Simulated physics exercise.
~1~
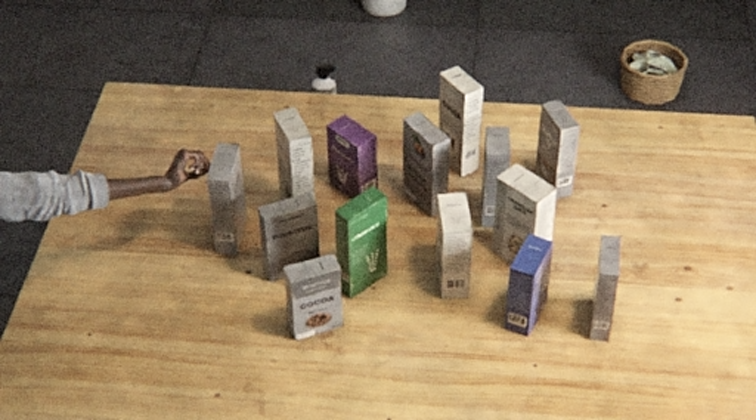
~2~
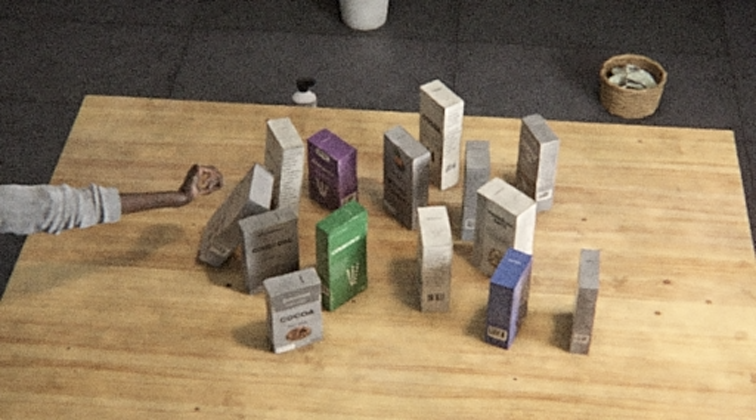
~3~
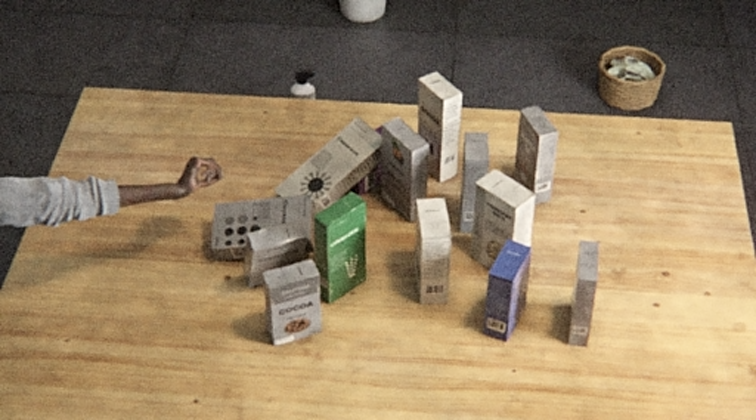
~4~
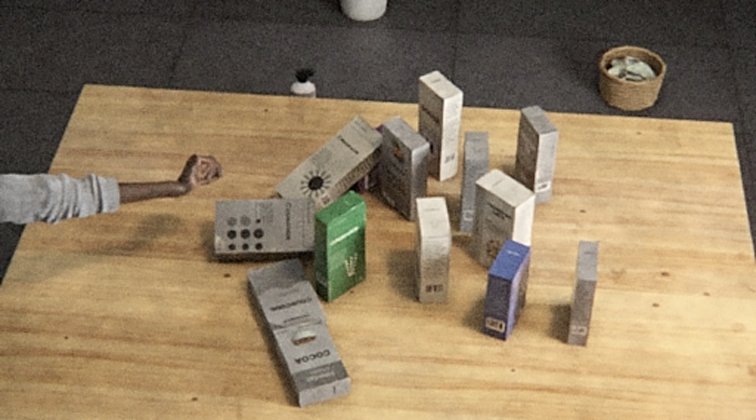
A hand tips a gray box, toppling several others, while green and blue boxes stay standing.
